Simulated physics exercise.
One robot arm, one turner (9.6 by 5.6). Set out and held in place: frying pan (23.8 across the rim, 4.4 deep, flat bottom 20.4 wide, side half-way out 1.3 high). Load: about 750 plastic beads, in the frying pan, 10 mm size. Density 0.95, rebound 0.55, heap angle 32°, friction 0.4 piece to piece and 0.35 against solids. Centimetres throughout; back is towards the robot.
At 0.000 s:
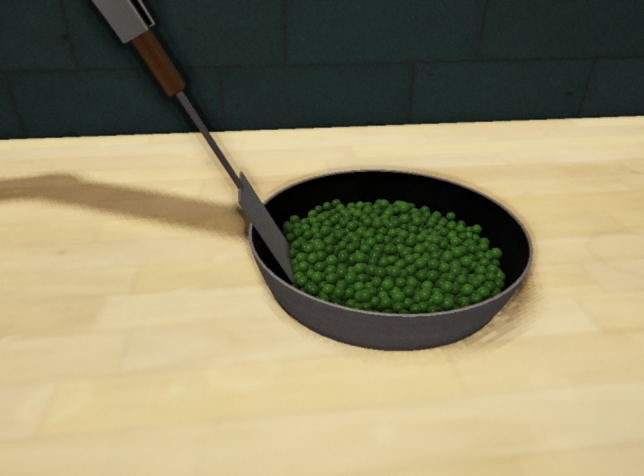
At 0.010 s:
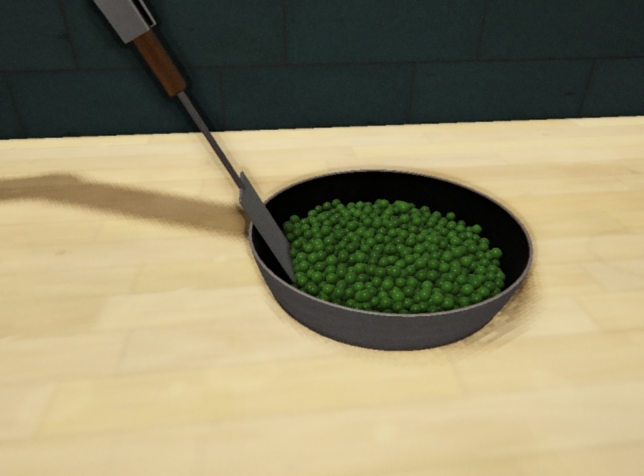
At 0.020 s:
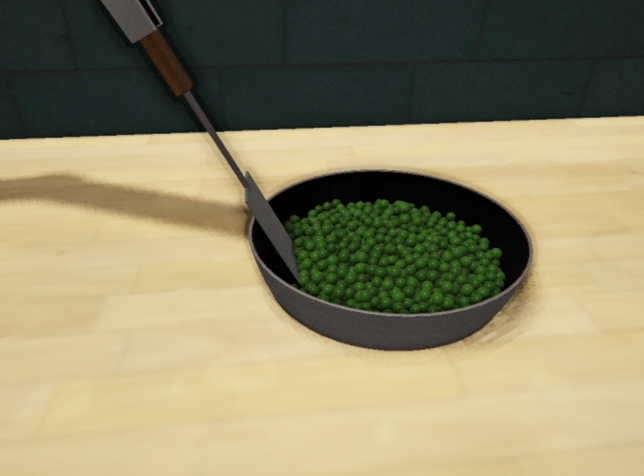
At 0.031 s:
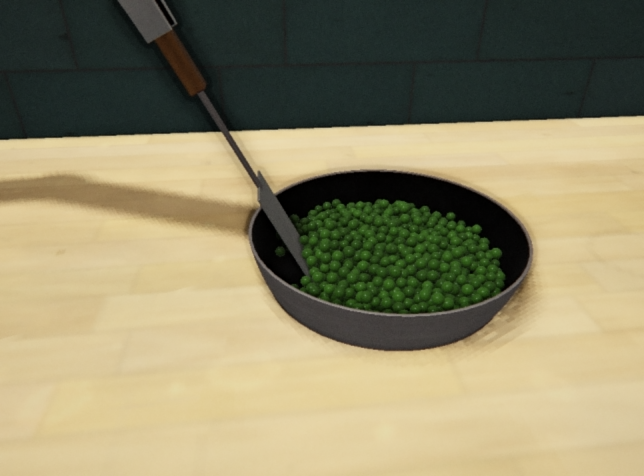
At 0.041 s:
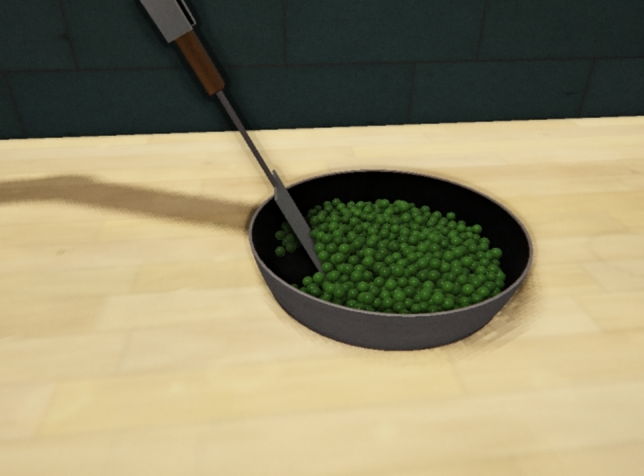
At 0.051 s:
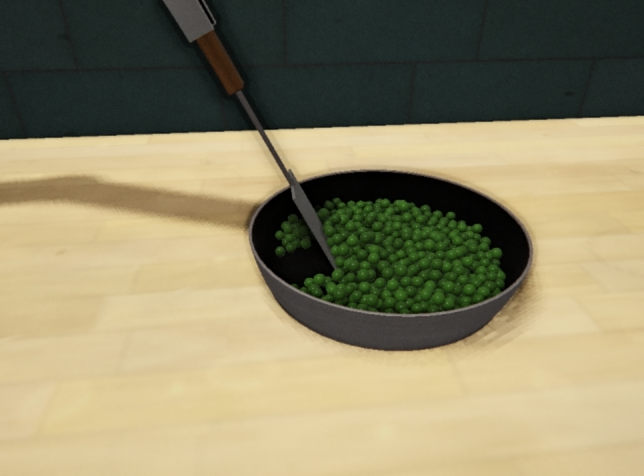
A pale wooden countertop in front of a dark tiled wall is seen from slightly above by a camera that stays still. A dark round frying pan full of small green beads sits right of centre, and a grey turner with a brown section on its handle slants into its left side from the upper left. The turner barely moves at first, then slides steadily right through the beads, opening a dark gap behind its blade while some beads gather at the left.
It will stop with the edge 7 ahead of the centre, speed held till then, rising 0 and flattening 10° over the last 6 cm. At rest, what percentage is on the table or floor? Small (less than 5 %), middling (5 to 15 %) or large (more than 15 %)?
Answer: Middling; 5 to 15 % of the plastic beads finish on the table or floor.
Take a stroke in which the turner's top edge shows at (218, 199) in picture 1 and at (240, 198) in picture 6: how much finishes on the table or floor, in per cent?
About 0 per cent.
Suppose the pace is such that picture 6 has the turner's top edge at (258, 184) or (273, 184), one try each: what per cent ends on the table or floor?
Some 0 and 5 per cent.
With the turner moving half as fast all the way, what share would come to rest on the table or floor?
In that case some 0 per cent.
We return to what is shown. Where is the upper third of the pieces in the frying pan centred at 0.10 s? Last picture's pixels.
Around (414, 236).
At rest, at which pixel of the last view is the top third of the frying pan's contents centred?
Near (463, 241).
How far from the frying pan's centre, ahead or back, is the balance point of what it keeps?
Some 3.0 cm ahead.
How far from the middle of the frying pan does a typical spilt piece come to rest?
Some 30 cm.
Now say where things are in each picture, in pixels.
The first picture shows the turner top edge at (240, 185), sloping 64°; upper third of the load around (382, 249), from x 280 to 500, top at y 205; 748 in the frying pan.
The second picture shows the turner top edge at (241, 185), sloping 64°; upper third of the load around (382, 249), from x 280 to 500, top at y 205.
The third picture shows the turner top edge at (246, 185), sloping 64°; upper third of the load around (378, 249), from x 280 to 500, top at y 205.
The fourth picture shows the turner top edge at (258, 184), sloping 64°; upper third of the load around (375, 249), from x 280 to 500, top at y 205.
The fifth picture shows the turner top edge at (275, 184), sloping 64°; upper third of the load around (373, 248), from x 280 to 500, top at y 205.
The sixth picture shows the turner top edge at (291, 183), sloping 64°; upper third of the load around (376, 244), from x 280 to 500, top at y 205; 748 in the frying pan.
After 0.08 s, sloping 64°, highest piece 7 above the table; 748 in the frying pan.
After 0.10 s, sloping 61°, highest piece 8 above the table; 748 in the frying pan.
After 0.31 s, sloping 54°, highest piece 5 above the table; 674 in the frying pan, 70 on the table or floor, 4 on the blade or in flight.
After 1.36 s, sloping 54°, highest piece 5 above the table; 674 in the frying pan, 74 on the table or floor.
In the end, 674 in the frying pan, 74 on the table or floor. That is 10 % on the table or floor.
